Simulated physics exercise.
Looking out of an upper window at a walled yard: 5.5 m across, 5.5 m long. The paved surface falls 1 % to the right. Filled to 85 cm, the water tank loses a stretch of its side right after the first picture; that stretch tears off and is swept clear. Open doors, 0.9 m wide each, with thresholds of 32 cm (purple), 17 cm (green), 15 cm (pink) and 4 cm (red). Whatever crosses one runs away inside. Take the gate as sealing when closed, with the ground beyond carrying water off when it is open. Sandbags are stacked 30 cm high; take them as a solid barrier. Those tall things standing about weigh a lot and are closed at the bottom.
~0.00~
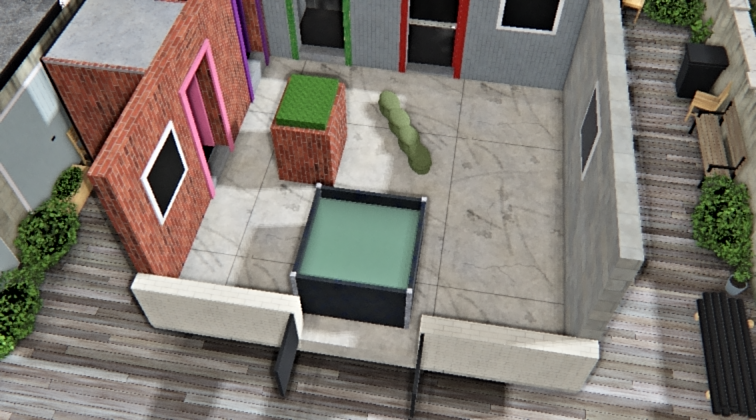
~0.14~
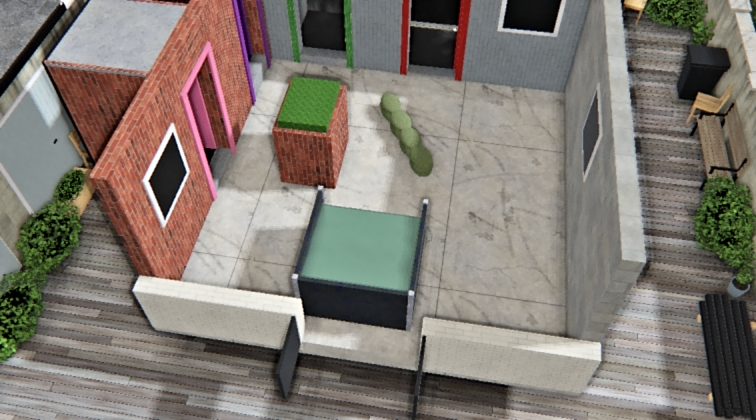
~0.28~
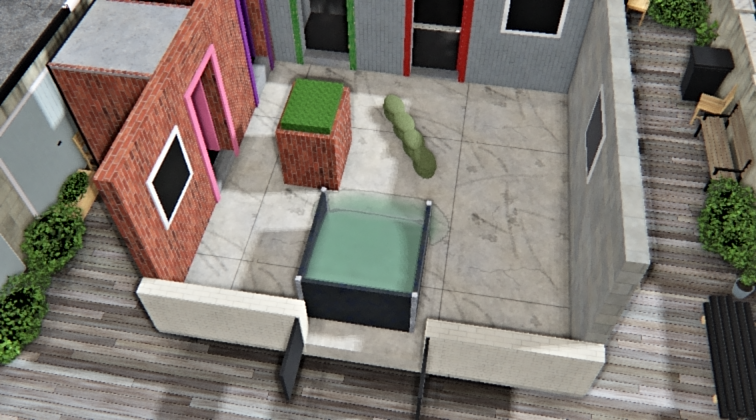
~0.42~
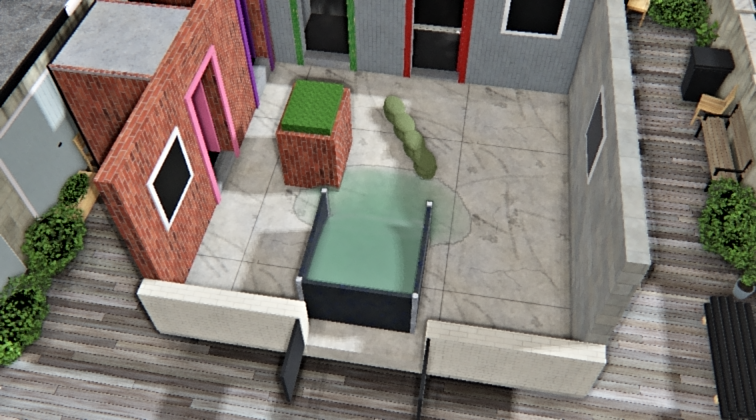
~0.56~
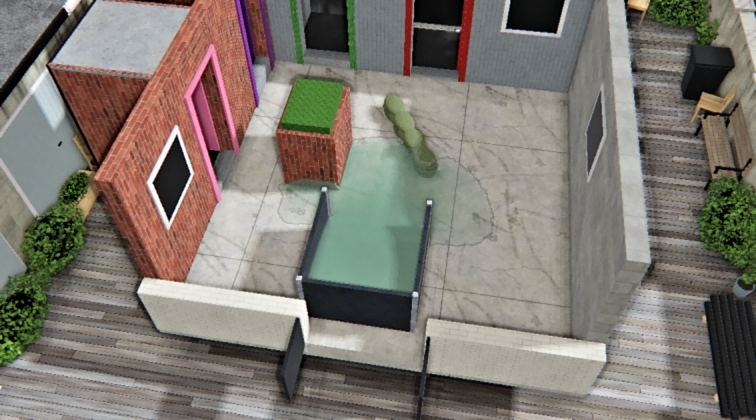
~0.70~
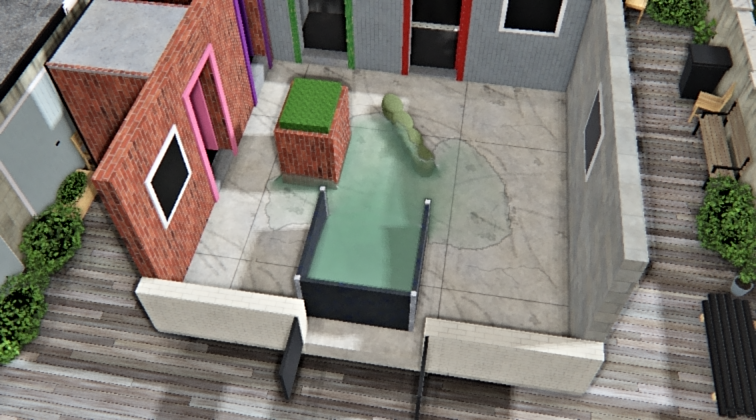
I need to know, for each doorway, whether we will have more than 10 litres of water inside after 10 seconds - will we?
In the end the purple door falls short of the limit; the green door surpasses the limit; the pink door falls short of the limit; the red door surpasses the limit.
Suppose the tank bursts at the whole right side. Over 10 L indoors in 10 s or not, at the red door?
Compared with the limit, red is more.
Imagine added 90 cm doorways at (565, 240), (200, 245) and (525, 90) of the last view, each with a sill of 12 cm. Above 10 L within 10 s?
In turn: Short of it, short of it, beyond it.
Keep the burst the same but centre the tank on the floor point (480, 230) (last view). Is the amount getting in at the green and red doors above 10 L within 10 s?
Well, green ends up inside the mark and red ends up beyond the mark.
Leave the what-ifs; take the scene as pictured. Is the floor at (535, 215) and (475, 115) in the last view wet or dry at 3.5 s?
I'd call them drenched and then drenched.
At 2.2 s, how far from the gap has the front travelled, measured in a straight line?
About 4.6 m out.
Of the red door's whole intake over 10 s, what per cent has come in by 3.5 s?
By then it's near 5% of the total.
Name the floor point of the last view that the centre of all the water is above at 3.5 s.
Centre: Approx. (381, 150) px.
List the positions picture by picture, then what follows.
Still water, 85 cm deep, in the water tank at (362, 240), in the first frame.
Water pours out on the water tank's far side and has run 0.8 m, to a hidden place; typically 7 cm deep outside, 85 cm at the water tank's back, in the second frame.
The front is at a hidden place, 1.1 m from the gap on the water tank's far side; 1.4 m2 of floor is under water; 75 cm left at the back of the water tank, in the third frame.
Water pours out on the water tank's far side and has run 1.5 m, to (346, 170); typically 12 cm deep outside, 74 cm at the water tank's back, in the fourth frame.
The front is at (372, 140), 2.0 m from the gap on the water tank's far side; 4.3 m2 of floor is under water; 68 cm left at the back of the water tank, in the fifth frame.
The front is at (379, 116), 2.6 m from the gap on the water tank's far side; 5.5 m2 of floor is under water; 59 cm left at the back of the water tank, in the sixth frame.
After 1.4 s water covers 45 % of the floor and is deepest (38 cm) near (408, 163); purple door not reached, green door 25 cm at the sill, 2 L in, pink door 13 cm at the sill, 0 L in, red door not reached.
After 2.2 s water covers 60 % of the floor and is deepest (50 cm) near (274, 61); purple door 18 cm at the sill, 0 L in, green door 27 cm at the sill, 41 L in, pink door 9 cm at the sill, 1 L in, red door 5 cm at the sill, 0 L in.
After 3.5 s water covers 70 % of the floor and is deepest (21 cm) near (269, 73); purple door 18 cm at the sill, 3 L in, green door 19 cm at the sill, 64 L in, pink door 10 cm at the sill, 2 L in, red door 4 cm at the sill, 2 L in.
After 6.0 s water covers 90 % of the floor and is deepest (18 cm) near (175, 306); purple door 6 cm at the sill, 3 L in, green door 7 cm at the sill, 68 L in, pink door 5 cm at the sill, 3 L in, red door 9 cm at the sill, 17 L in.
After 10.0 s water covers 95 % of the floor and is deepest (11 cm) near (563, 306); purple door 2 cm at the sill, 3 L in, green door 3 cm at the sill, 68 L in, pink door 6 cm at the sill, 3 L in, red door 3 cm at the sill, 35 L in.
